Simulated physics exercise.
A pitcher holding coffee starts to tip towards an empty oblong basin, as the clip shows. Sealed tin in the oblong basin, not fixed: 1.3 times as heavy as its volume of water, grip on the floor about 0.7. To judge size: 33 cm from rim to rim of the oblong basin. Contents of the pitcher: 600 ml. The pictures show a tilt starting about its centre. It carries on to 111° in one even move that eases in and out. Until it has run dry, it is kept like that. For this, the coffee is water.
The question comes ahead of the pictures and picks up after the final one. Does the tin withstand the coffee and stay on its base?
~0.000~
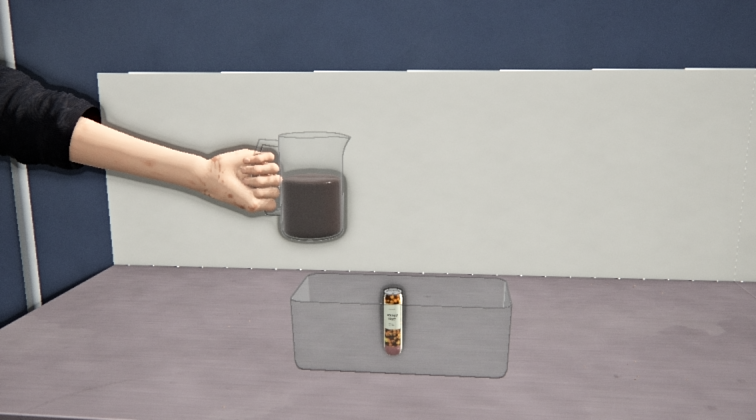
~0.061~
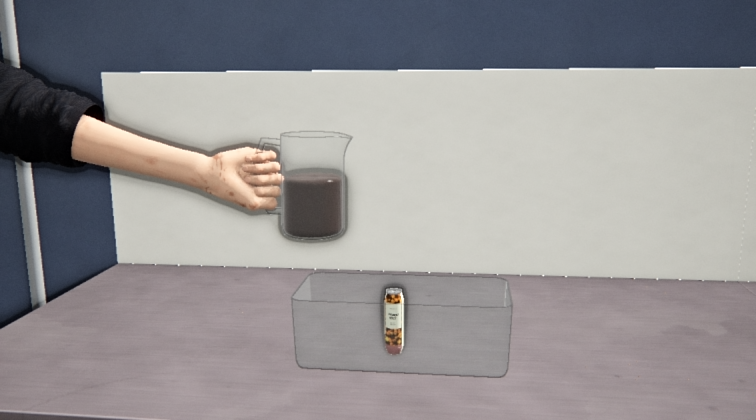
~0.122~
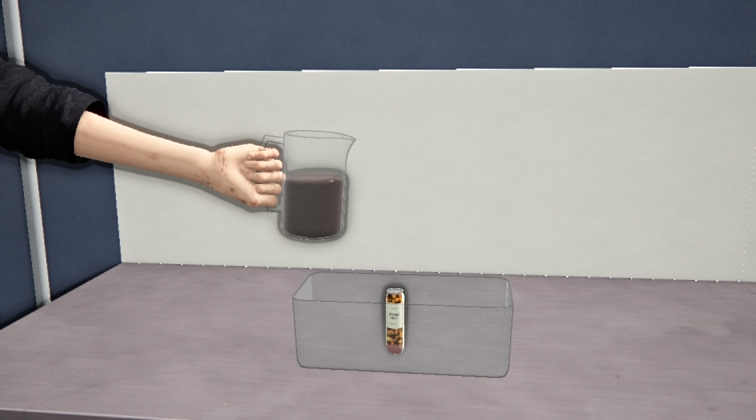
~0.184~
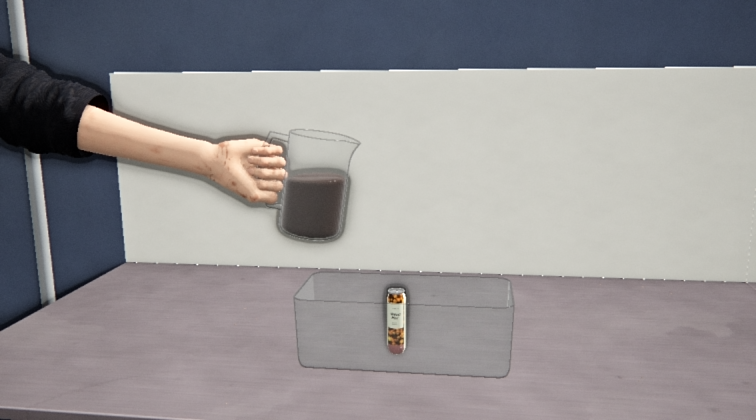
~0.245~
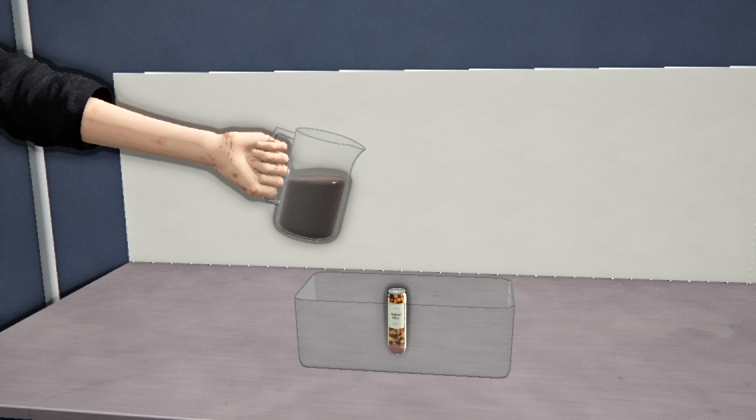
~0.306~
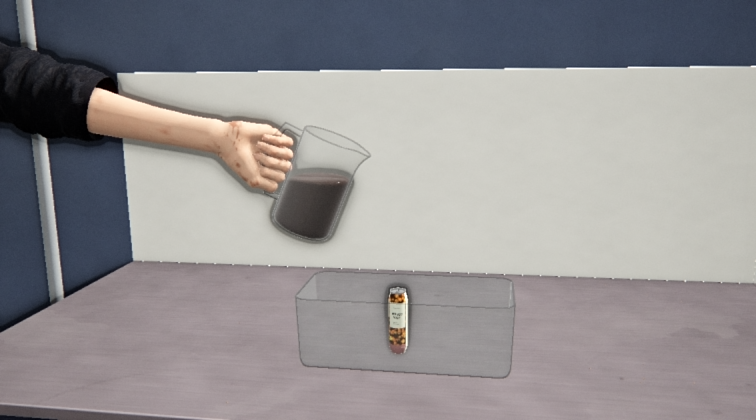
Yes: It stands firm.
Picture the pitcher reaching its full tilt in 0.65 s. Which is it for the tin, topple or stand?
So the tin will hold steady.
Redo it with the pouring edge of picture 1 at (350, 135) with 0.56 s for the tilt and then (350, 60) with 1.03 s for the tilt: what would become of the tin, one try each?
Try 1: Still standing; try 2: Still standing.
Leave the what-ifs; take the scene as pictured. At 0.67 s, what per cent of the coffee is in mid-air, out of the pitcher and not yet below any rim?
About 5 per cent.
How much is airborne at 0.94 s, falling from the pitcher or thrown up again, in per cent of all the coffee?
Something like 28 per cent is in the air then.
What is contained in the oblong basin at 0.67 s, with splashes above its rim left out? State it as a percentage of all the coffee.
Around 0 percent.
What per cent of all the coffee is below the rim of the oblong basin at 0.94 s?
Some 34 percent.
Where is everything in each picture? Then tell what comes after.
The first picture shows tilt 0°; pouring edge (351, 136); surface from (284, 178) to (341, 179); the oblong basin's rim runs from (299, 287) to (509, 294); the tin's top is at (393, 294).
The second picture shows tilt 1°; pouring edge (353, 136); surface from (286, 177) to (342, 178).
The third picture shows tilt 4°; pouring edge (356, 138); surface from (287, 178) to (344, 178).
The fourth picture shows tilt 9°; pouring edge (361, 142); surface from (288, 178) to (345, 178).
The fifth picture shows tilt 15°; pouring edge (366, 148); surface from (289, 178) to (347, 179).
The sixth picture shows tilt 22°; pouring edge (371, 155); surface from (286, 183) to (350, 180).
After 0.67 s the tilt is 81° and 95 per cent is still to pour; the tin stands where it began.
After 0.94 s the tilt is 109° and 36 per cent is still to pour; the tin stands where it began.
After 1.22 s the tilt is 111° and 3 per cent is still to pour; the tin stands where it began.
After 1.53 s the tilt is 111° and 0 per cent is still to pour; the tin stands where it began.
In the end the tin stands where it began.
